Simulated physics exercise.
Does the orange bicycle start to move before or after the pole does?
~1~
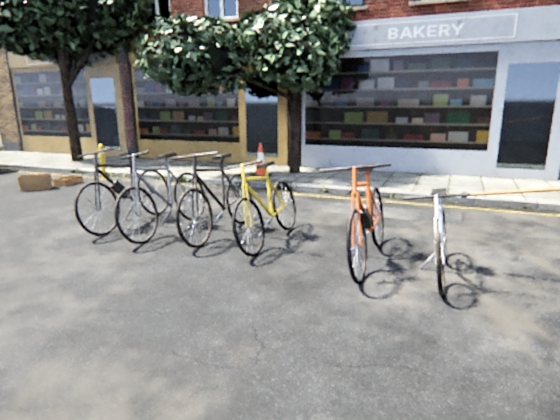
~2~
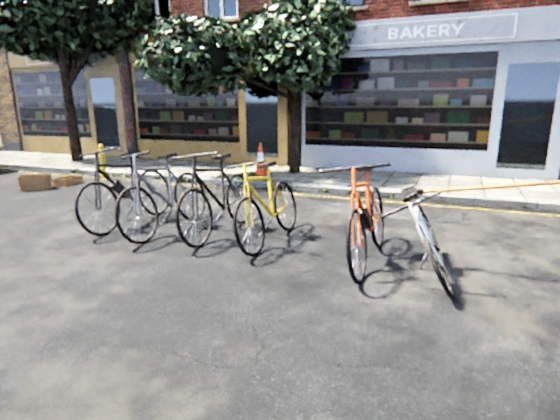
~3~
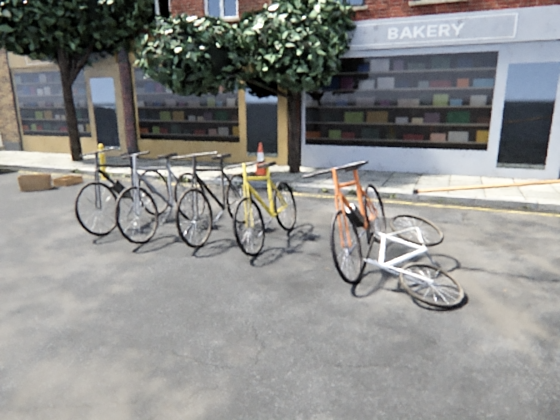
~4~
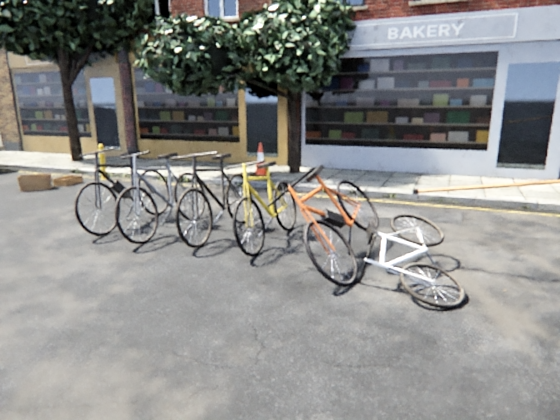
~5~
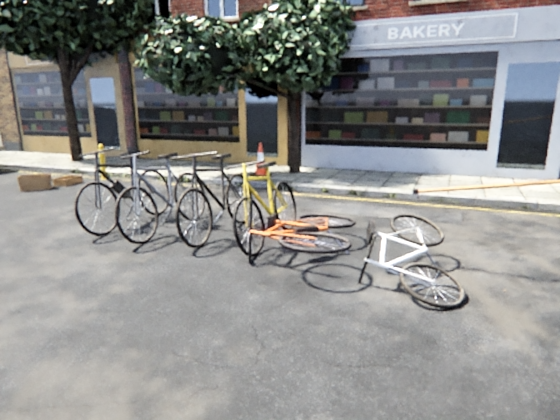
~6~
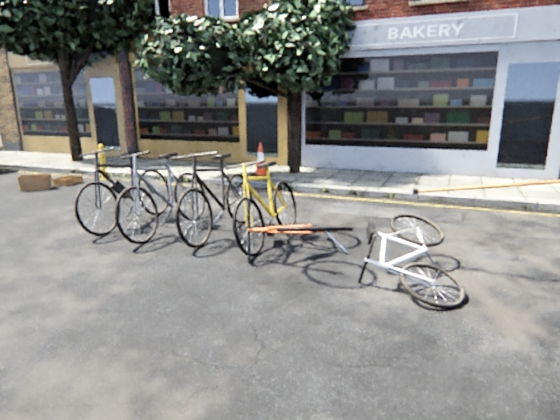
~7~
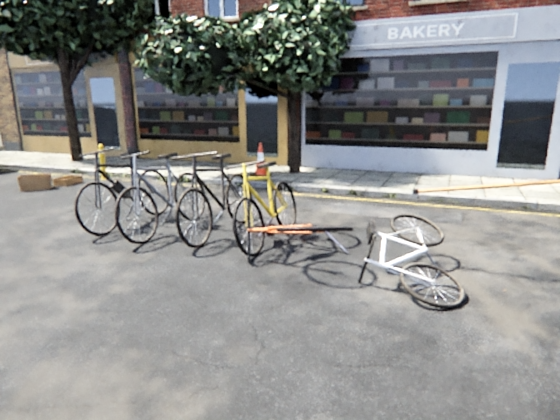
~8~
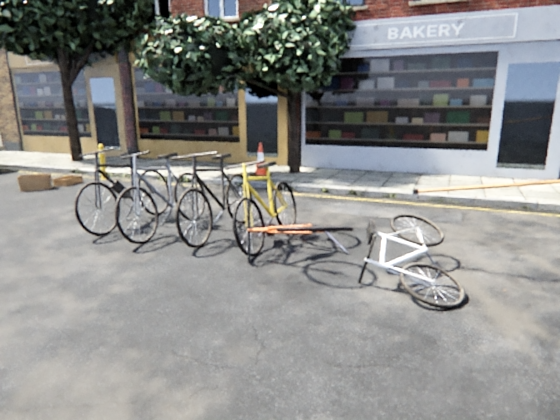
It starts after the pole. The pole shifts left first, while the orange bicycle is still standing in place, and the orange bicycle goes over later.
